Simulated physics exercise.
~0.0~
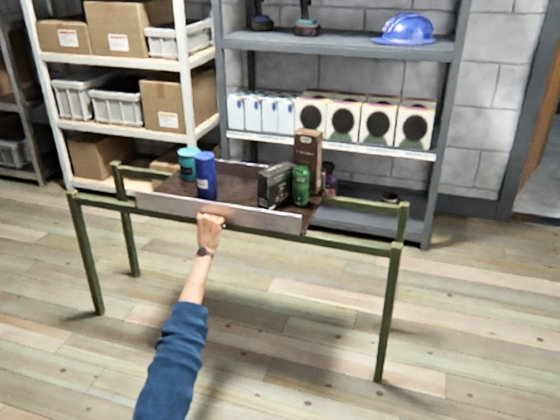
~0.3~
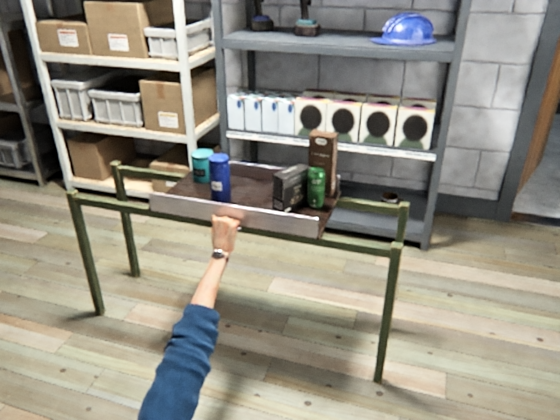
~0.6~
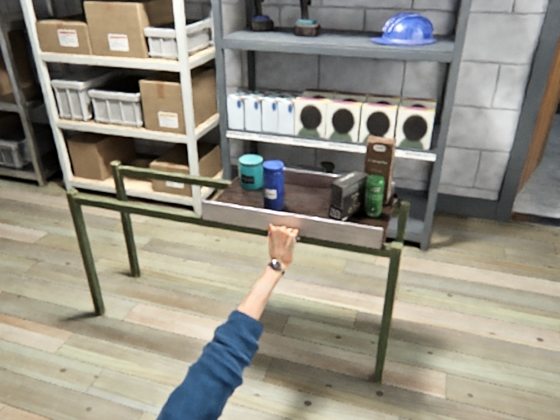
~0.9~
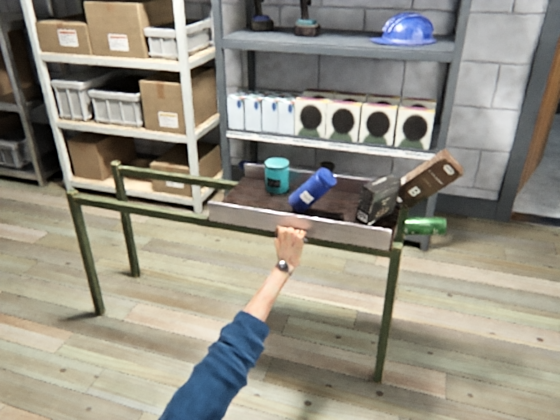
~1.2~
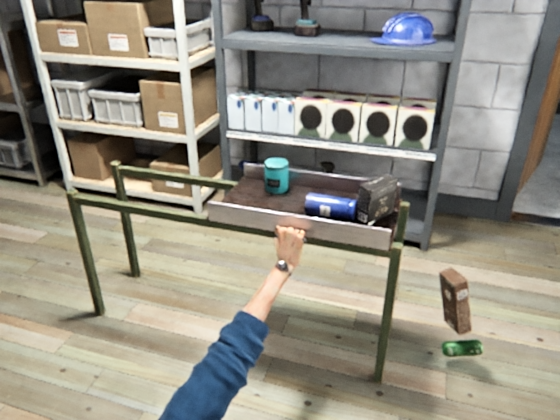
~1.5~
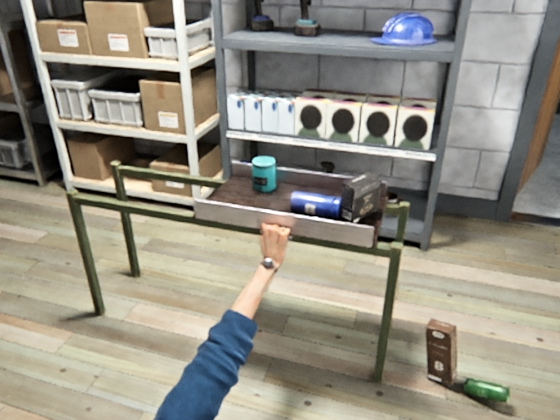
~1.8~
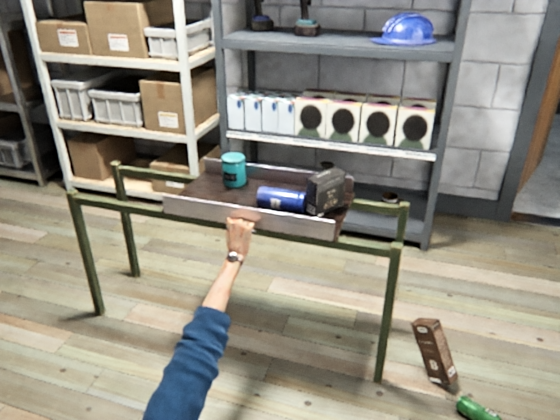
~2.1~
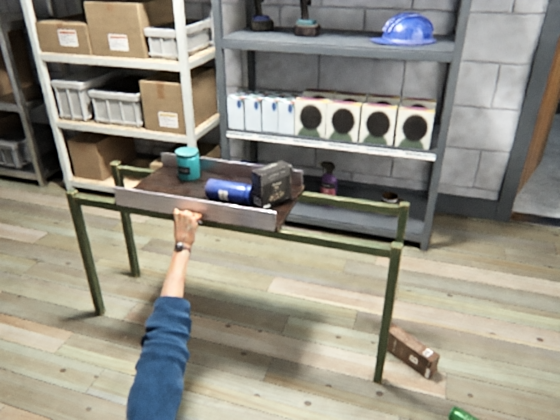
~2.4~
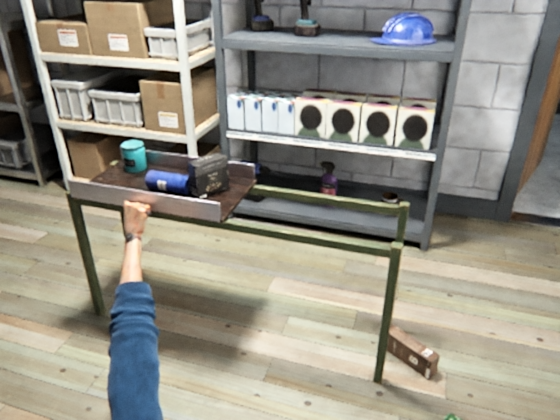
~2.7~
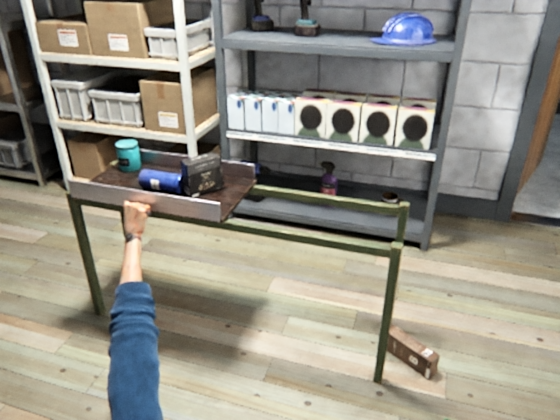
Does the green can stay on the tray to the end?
No, the green can goes over the right end of the tray and drops to the floor.
A hand-pushed tray slides right, spilling a brown carton and green can, then slides left.
